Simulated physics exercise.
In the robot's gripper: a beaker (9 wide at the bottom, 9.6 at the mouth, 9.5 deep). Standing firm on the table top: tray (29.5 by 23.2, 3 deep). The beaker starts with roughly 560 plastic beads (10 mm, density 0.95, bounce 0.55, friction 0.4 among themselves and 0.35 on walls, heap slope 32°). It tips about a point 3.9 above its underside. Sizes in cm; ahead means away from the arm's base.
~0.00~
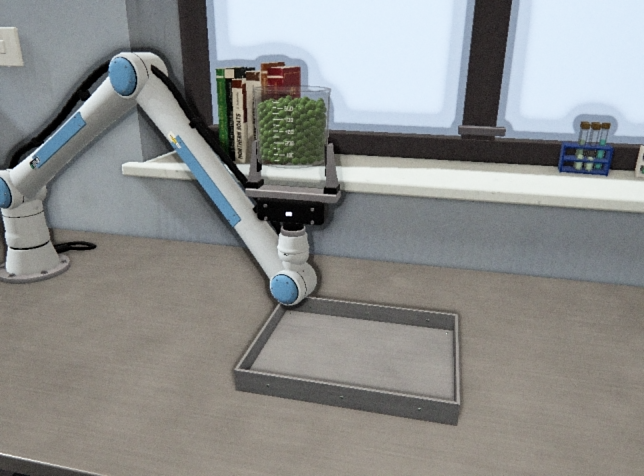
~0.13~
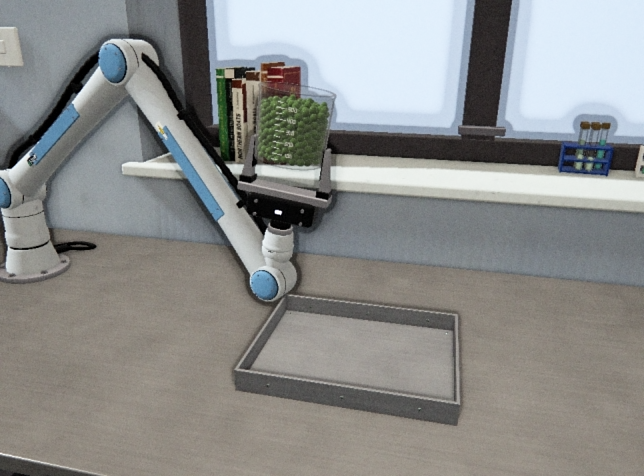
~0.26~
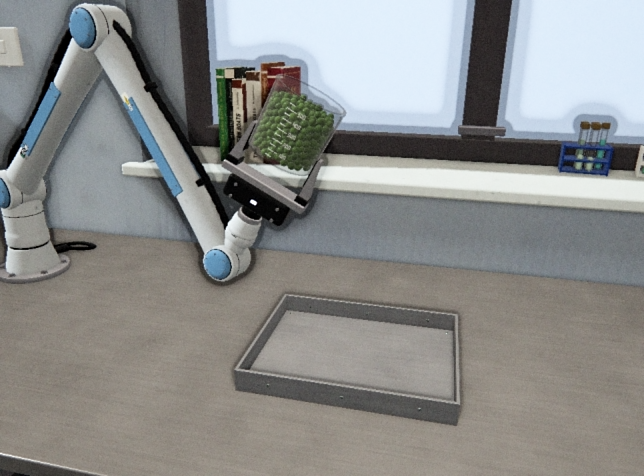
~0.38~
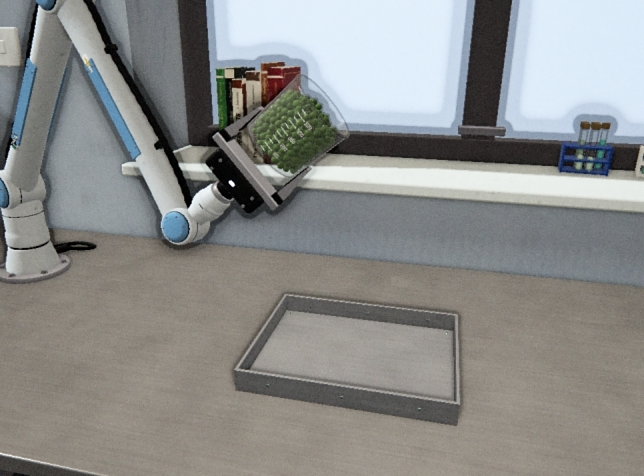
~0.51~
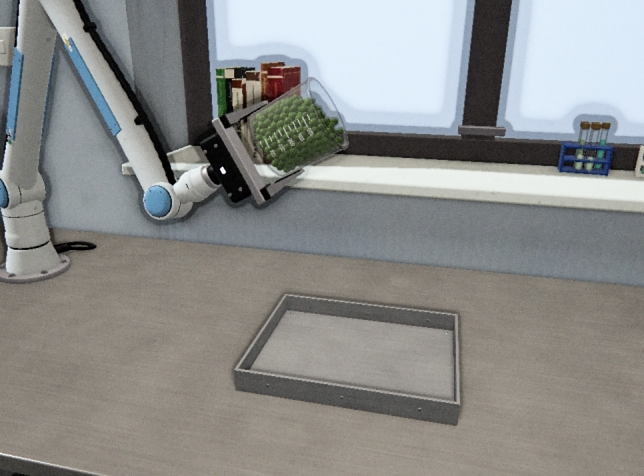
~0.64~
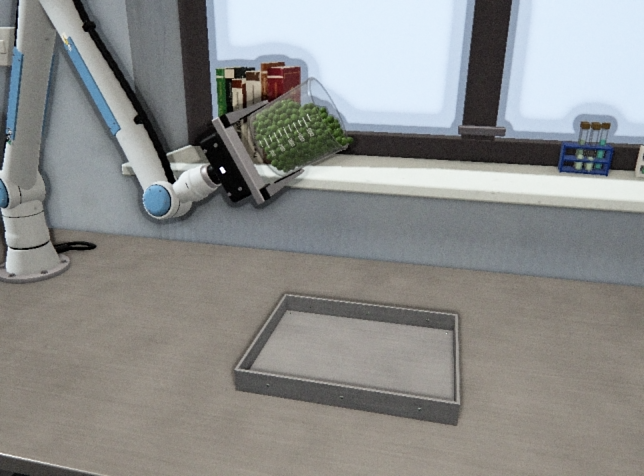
On a grey table, a robot arm steadily tilts a clear beaker of green beads rightward.
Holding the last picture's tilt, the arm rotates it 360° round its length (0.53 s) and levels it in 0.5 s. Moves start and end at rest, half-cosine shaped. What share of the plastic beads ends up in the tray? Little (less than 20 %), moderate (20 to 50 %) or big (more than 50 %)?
Answer: Little; less than 20 % of the plastic beads finish in the tray.
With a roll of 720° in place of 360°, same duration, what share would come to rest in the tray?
It would be near 5 per cent.
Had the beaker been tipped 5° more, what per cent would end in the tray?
It would be near 10 per cent.
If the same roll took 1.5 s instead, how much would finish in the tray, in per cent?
In that case some 15 per cent.
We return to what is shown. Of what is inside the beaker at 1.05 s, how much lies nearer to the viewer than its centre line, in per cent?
Roughly 45 per cent.
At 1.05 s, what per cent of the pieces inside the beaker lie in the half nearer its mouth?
About 40 per cent.
After 1.05 s, tipped 61°, highest piece 39 above the table; 537 in the beaker, 8 in the tray, 1 on the table or floor, 10 in flight or on a rim.
After 1.46 s, tipped 22°, highest piece 39 above the table; 523 in the beaker, 17 in the tray, 4 on the table or floor, 12 in flight or on a rim.
After 1.87 s, upright, highest piece 40 above the table; 523 in the beaker, 25 in the tray, 7 on the table or floor, 1 in flight or on a rim.
After 2.57 s, upright, highest piece 40 above the table; 523 in the beaker, 26 in the tray, 7 on the table or floor.
In the end, 523 in the beaker, 26 in the tray, 7 on the table or floor. That is 5 % in the tray.
